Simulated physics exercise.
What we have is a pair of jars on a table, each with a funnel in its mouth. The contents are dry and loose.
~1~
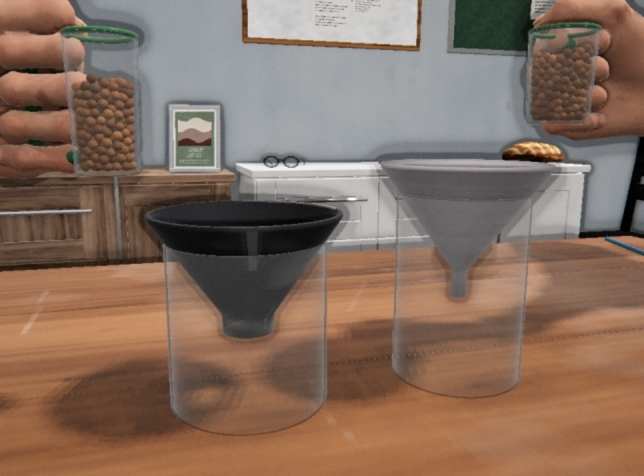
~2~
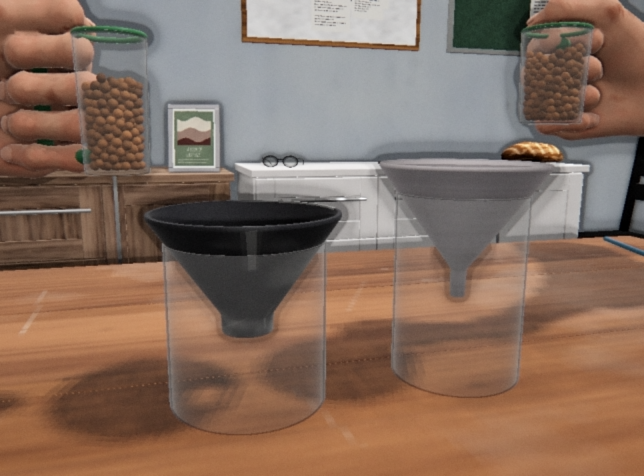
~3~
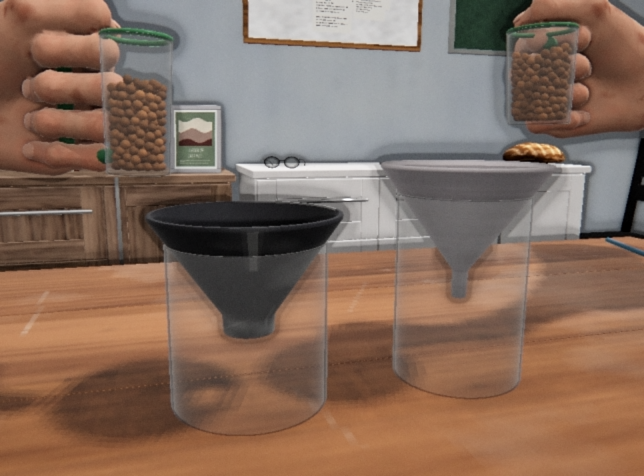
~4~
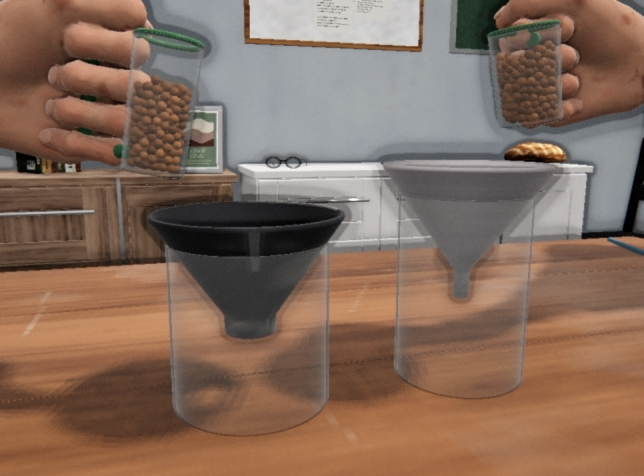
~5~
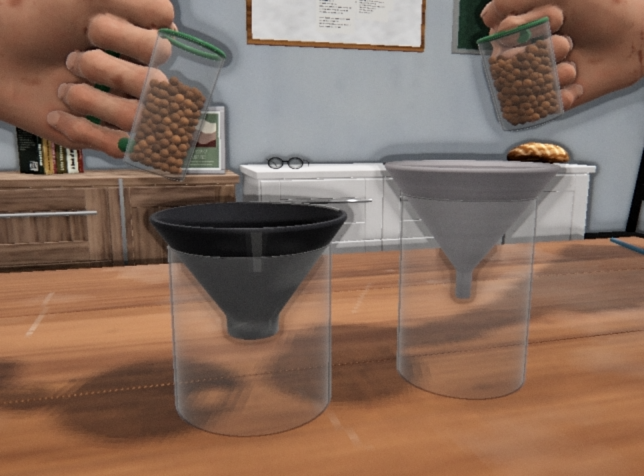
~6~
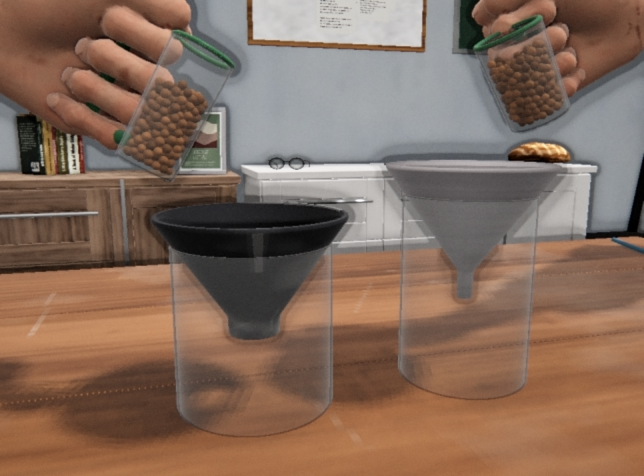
The clip shows two hands holding clear, green-rimmed cups of small brown balls above a black funnel and a grey funnel in clear jars. The hands move inward, then tilt the cups, the left cup leaning right and the right cup leaning left.
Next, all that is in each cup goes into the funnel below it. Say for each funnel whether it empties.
The left funnel lets everything through; the right one jams.
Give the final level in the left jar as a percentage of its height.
It comes to 10 per cent or so.
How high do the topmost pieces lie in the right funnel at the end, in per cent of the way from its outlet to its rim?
Roughly 70 in a hundred.
Then, 0.41 s past the last view, left, all still in the cup; right, all still in the cup.
Then, 0.85 s past the last view, left, all still in the cup; right, nearly all still in the cup, a stray few in or over the funnel.
Then, 1.38 s past the last view, left, a small part still in the cup, about half in or over the funnel, about half down in the jar; right, a stray few still in the cup, nearly all in or over the funnel, a stray few down in the jar.
Finally, left, all down in the jar; right, nearly all stuck in the funnel, a stray few down in the jar.
